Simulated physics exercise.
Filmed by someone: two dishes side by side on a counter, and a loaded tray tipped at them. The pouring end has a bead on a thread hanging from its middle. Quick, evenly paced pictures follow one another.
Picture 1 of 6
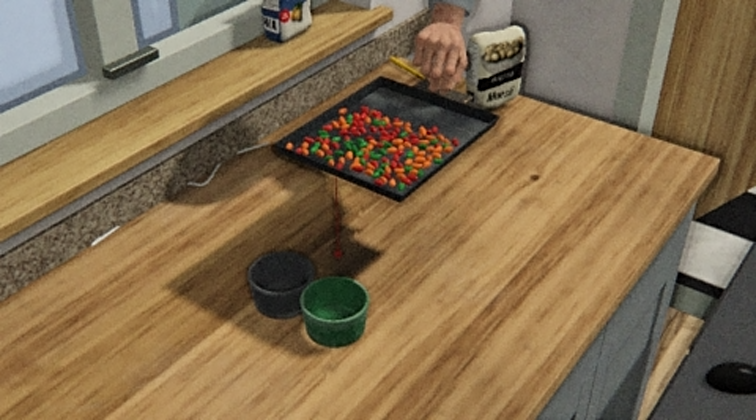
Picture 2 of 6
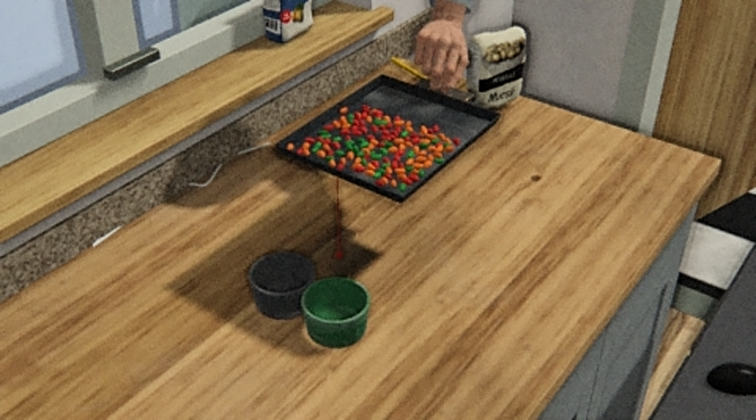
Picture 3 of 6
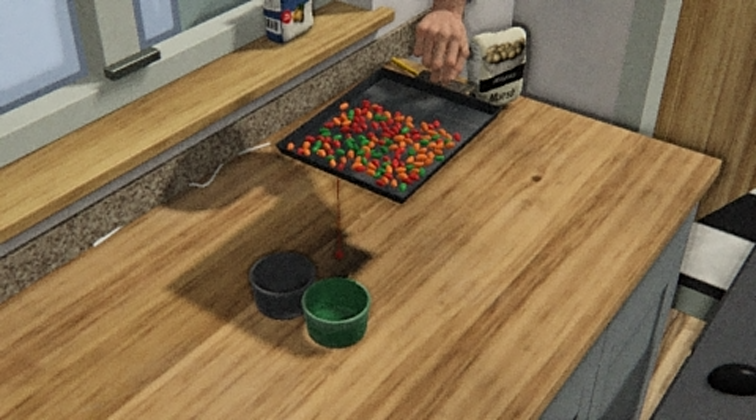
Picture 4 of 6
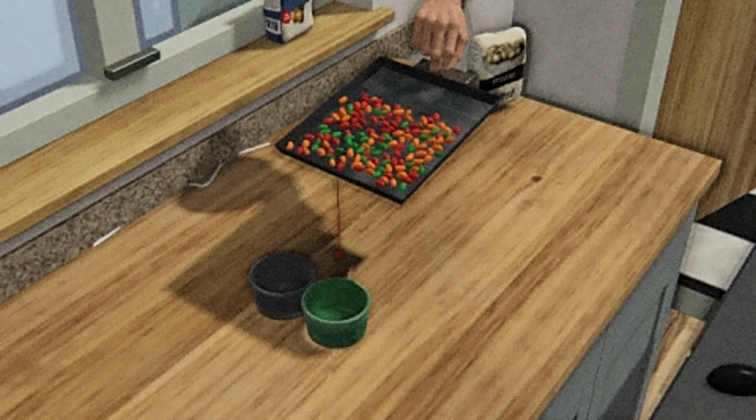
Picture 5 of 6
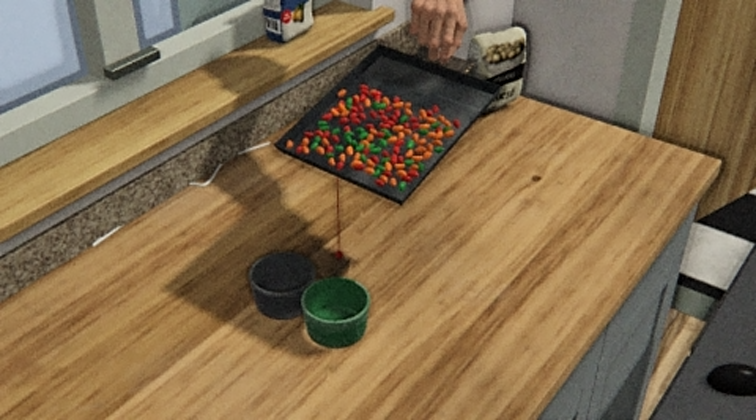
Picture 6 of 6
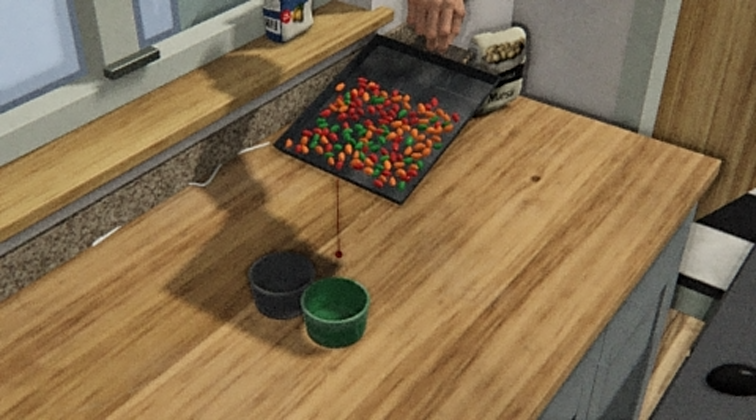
A hand gradually tilts a dark tray of colorful jelly beans above two small dishes.
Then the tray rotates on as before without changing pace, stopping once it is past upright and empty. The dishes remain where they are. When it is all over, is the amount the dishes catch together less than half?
The dishes will manage to catch most of it.
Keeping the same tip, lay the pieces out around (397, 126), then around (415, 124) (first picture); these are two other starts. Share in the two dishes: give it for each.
In order, roughly 60 % and 60 %.
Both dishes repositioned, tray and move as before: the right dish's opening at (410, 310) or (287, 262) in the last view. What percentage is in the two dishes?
You'd get near 30 per cent and afterwards near 30 per cent.
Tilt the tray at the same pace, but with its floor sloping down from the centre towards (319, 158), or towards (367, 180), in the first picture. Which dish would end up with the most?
Leftward dish on the first try, Rightward dish on the second.
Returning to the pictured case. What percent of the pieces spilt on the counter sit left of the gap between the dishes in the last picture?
Close to 30 per cent.
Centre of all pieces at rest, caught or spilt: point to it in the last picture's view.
Somewhere around (326, 323) in the final view.
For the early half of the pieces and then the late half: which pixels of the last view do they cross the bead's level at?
Initially about (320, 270); subsequently about (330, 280).
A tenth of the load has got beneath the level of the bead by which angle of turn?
About 100° of tilt.
Shortly afterwards, tray tipped steeply; all but a few on the tray; only a few in the air.
Next, tray tipped past a quarter turn; near a quarter on the tray; a little in the right dish; a little in the left dish; only a few outside both; near two thirds in the air.
Some moments later, tray tipped past a quarter turn; near a third in the right dish; near a third in the left dish; near a quarter outside both.
In the end, tray tipped past a quarter turn; near a third in the right dish; near a third in the left dish; near a quarter outside both.
